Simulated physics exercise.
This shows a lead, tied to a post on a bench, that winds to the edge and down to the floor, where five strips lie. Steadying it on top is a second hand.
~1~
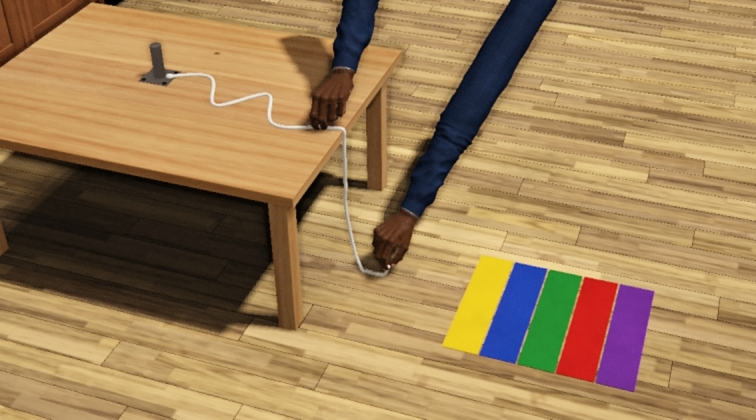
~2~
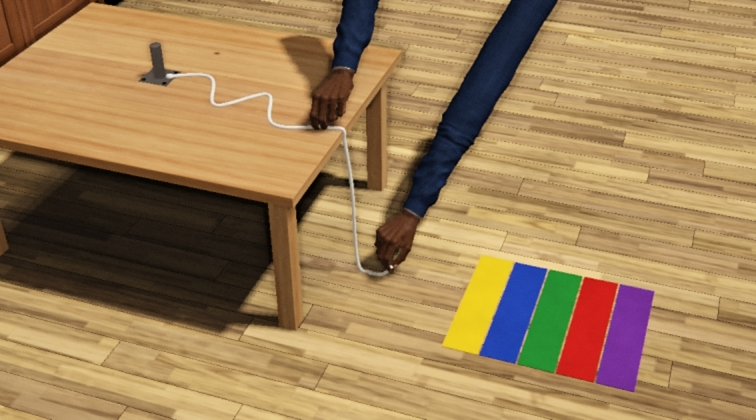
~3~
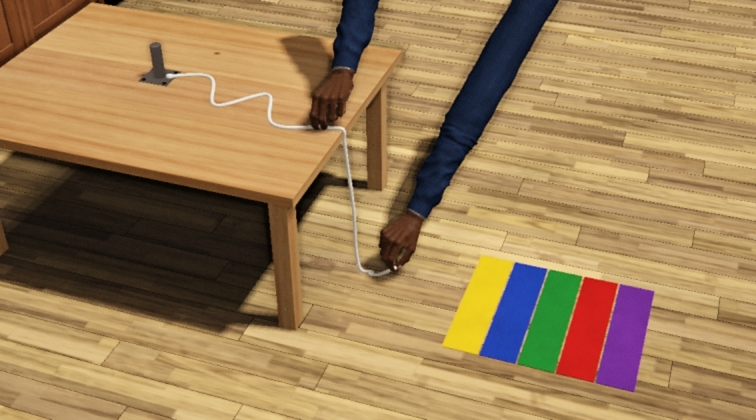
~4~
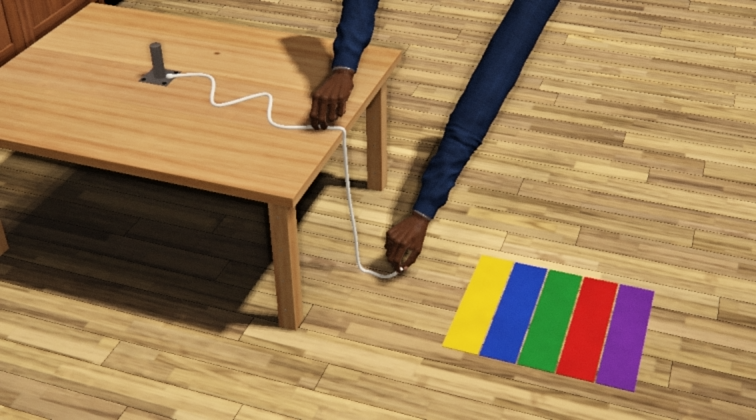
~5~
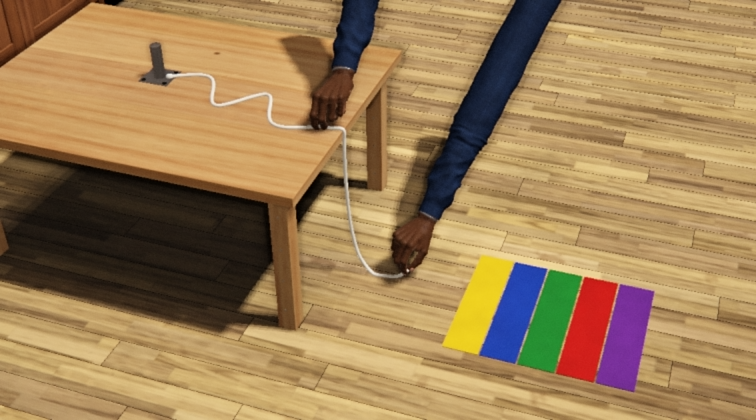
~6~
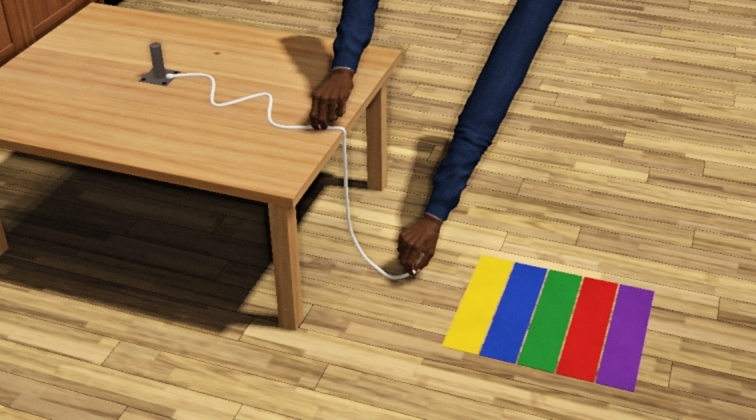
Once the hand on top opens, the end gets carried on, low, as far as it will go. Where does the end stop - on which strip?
On the red strip.
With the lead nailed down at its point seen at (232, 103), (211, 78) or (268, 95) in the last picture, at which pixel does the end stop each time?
Results: (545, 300); (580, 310); (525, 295).
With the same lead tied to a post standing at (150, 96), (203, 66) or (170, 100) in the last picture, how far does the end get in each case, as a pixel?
Going through them in sequence: (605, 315), (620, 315) and finally (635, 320).
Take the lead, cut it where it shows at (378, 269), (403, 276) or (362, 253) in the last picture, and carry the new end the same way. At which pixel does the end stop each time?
About (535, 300) first, then about (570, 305), and finally about (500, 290).
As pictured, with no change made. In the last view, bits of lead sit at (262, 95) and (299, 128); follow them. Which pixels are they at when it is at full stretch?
They end up at (295, 112) and (376, 150).
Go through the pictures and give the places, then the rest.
End (389, 266); yellow (467, 332); blue (504, 341); green (541, 350); red (580, 359); purple (619, 368), in the first frame.
End (391, 267); lead through (202, 75) (223, 105) (269, 112) (327, 128) (352, 188) (356, 251), in the second frame.
End (395, 268), in the third frame.
End (401, 269); lead through (202, 75) (223, 105) (269, 112) (327, 128) (348, 187) (357, 251), in the fourth frame.
End (408, 270), in the fifth frame.
End (414, 272); lead through (202, 75) (223, 105) (269, 112) (327, 128) (346, 187) (360, 250), in the sixth frame.
Soon after, end near (524, 296); over blue.
After that, end near (565, 305); over green.
At the stop, end near (590, 310); over red. It gets as far as the red strip.
